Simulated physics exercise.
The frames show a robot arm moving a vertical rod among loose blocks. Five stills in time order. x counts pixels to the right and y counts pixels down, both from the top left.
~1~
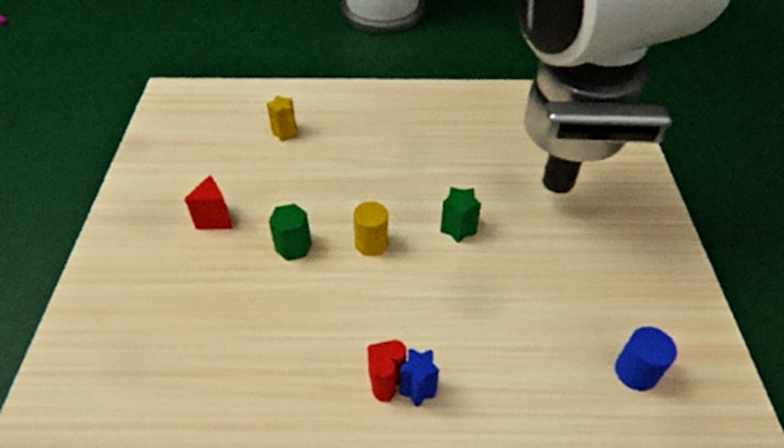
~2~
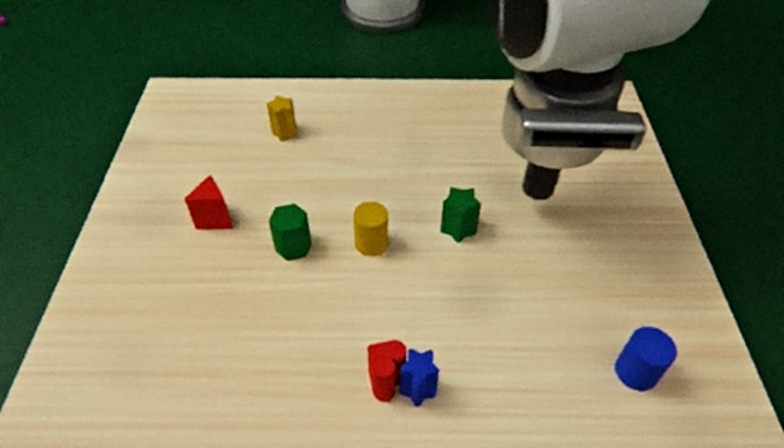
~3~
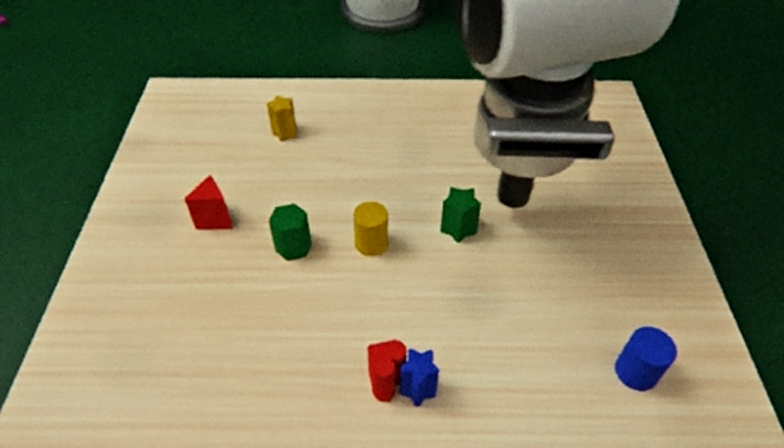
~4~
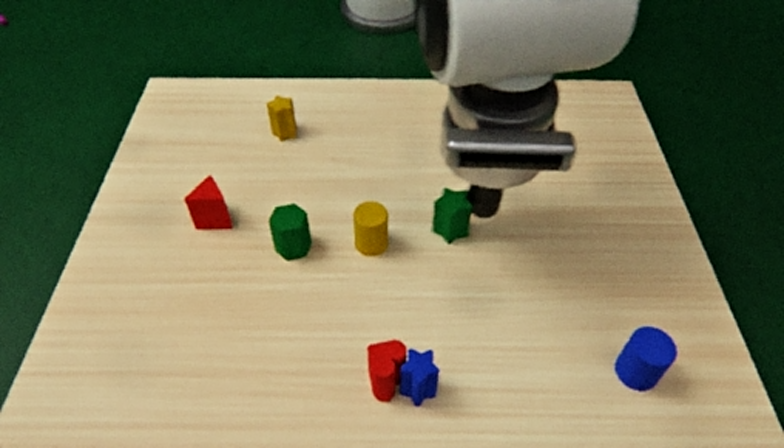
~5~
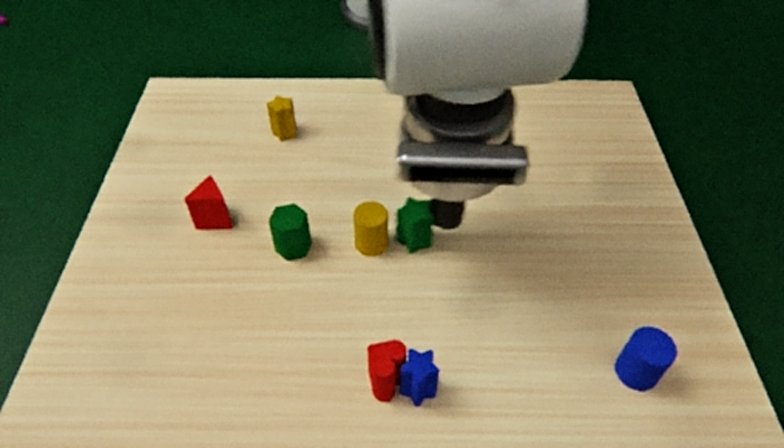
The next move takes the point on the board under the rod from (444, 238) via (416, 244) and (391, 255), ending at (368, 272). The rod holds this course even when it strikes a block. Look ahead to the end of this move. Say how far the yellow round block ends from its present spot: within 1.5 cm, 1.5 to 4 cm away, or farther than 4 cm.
It shifts over 4 cm.
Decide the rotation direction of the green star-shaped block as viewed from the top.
Overhead view: Clockwise.
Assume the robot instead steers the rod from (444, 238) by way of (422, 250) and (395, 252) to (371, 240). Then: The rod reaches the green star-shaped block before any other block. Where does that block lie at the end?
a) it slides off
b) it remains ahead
b (it remains ahead)
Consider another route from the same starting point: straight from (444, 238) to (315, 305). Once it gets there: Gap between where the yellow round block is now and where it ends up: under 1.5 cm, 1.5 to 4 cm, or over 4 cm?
It's set to move 1.5-4 cm.
What follows on the original path. Halfway along, rod at (402, 230); yellow round block at (333, 217); green star-shaped block at (371, 220).
At the end, rod at (367, 253); green hexagonal block at (279, 214); yellow round block at (313, 219); green star-shaped block at (332, 239), turned 20° clockwise.
